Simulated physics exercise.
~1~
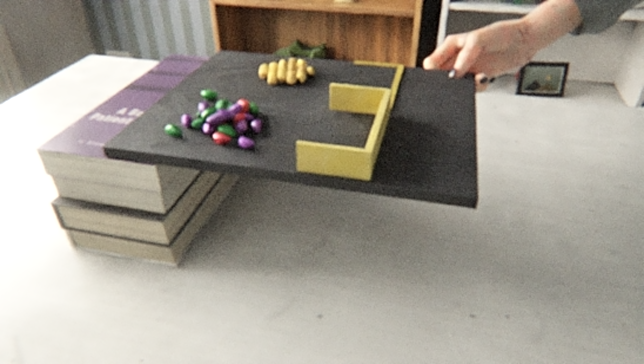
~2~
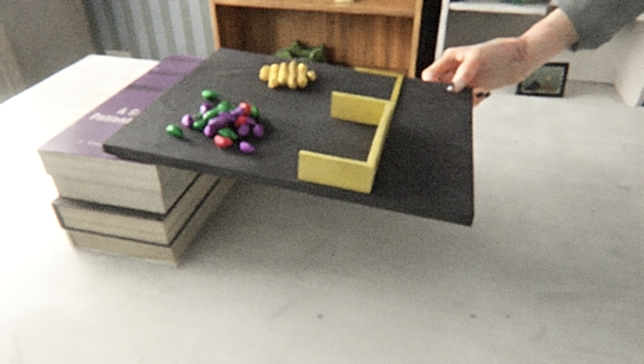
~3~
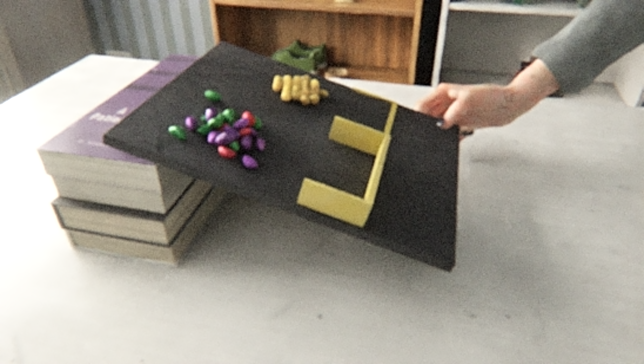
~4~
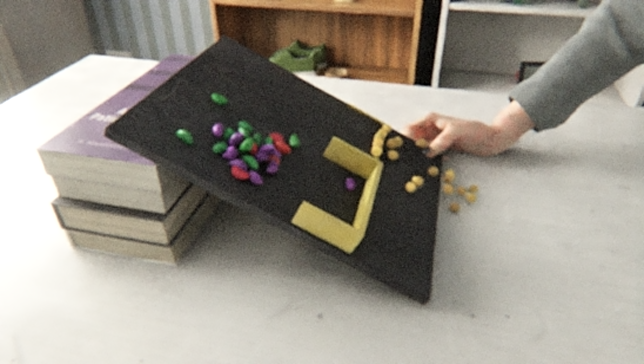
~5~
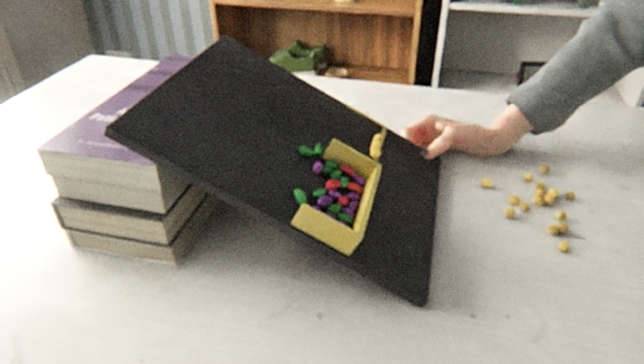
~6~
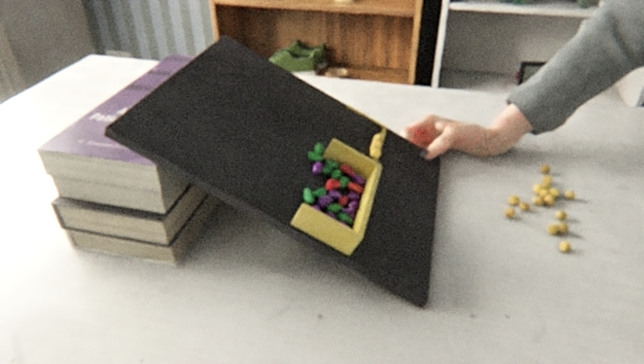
Hand lowering one end of a black board, yellow pieces spilling onto the table, colourful beans sliding into a yellow barrier.
